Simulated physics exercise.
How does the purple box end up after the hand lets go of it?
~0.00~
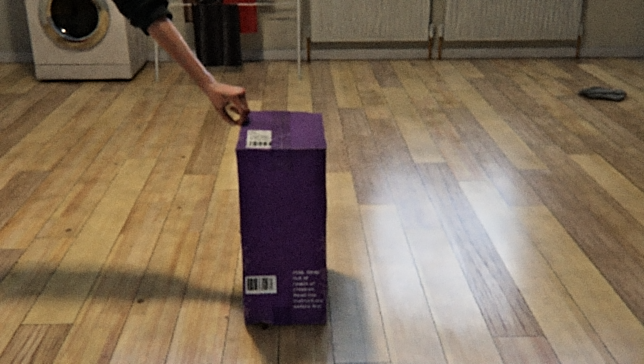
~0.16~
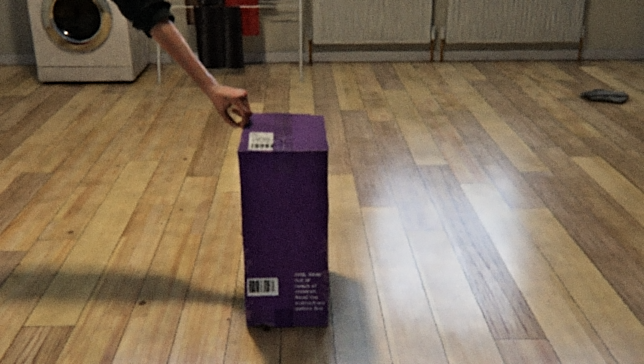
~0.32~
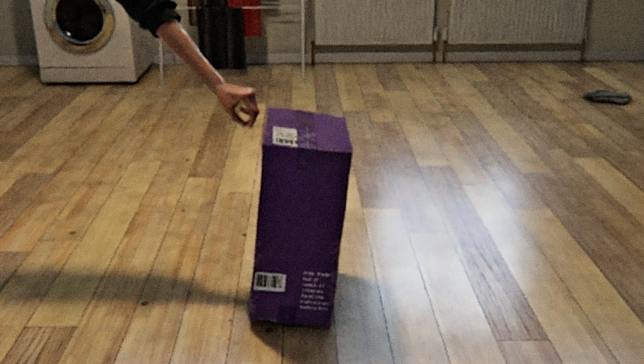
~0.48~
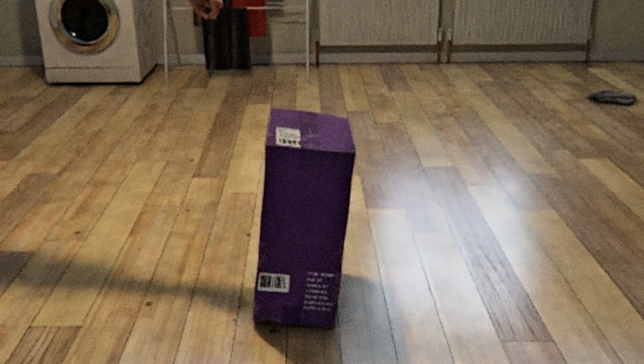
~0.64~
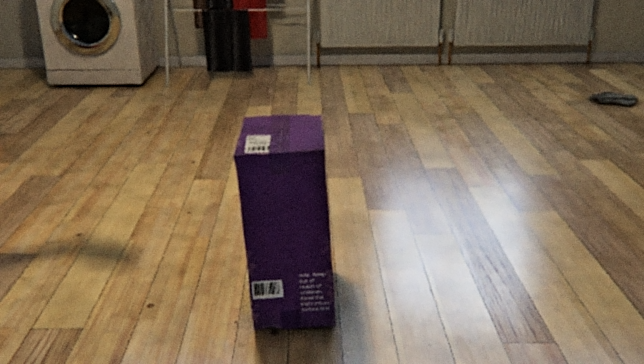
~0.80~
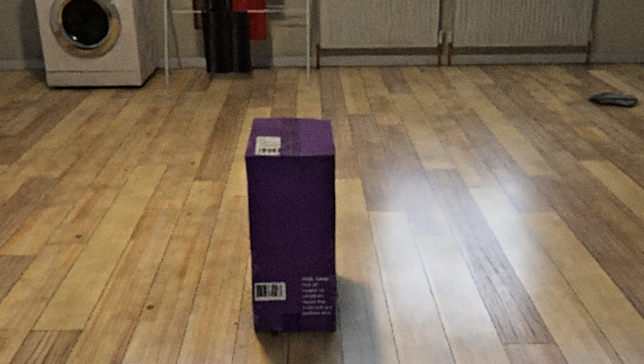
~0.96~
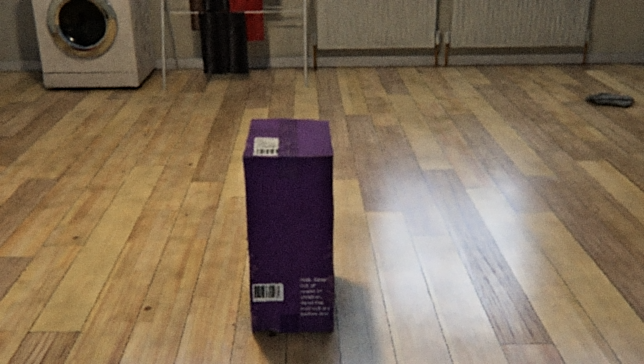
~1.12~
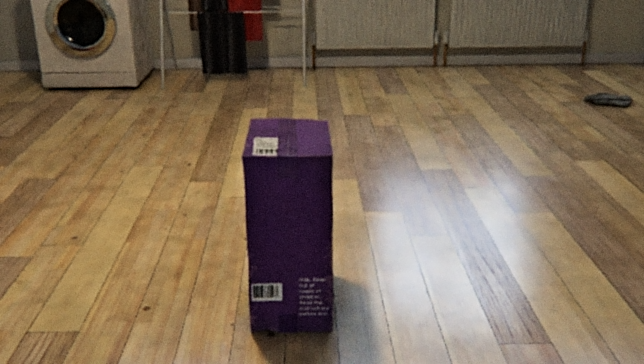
The purple box rocks back and comes to rest standing upright on its base.
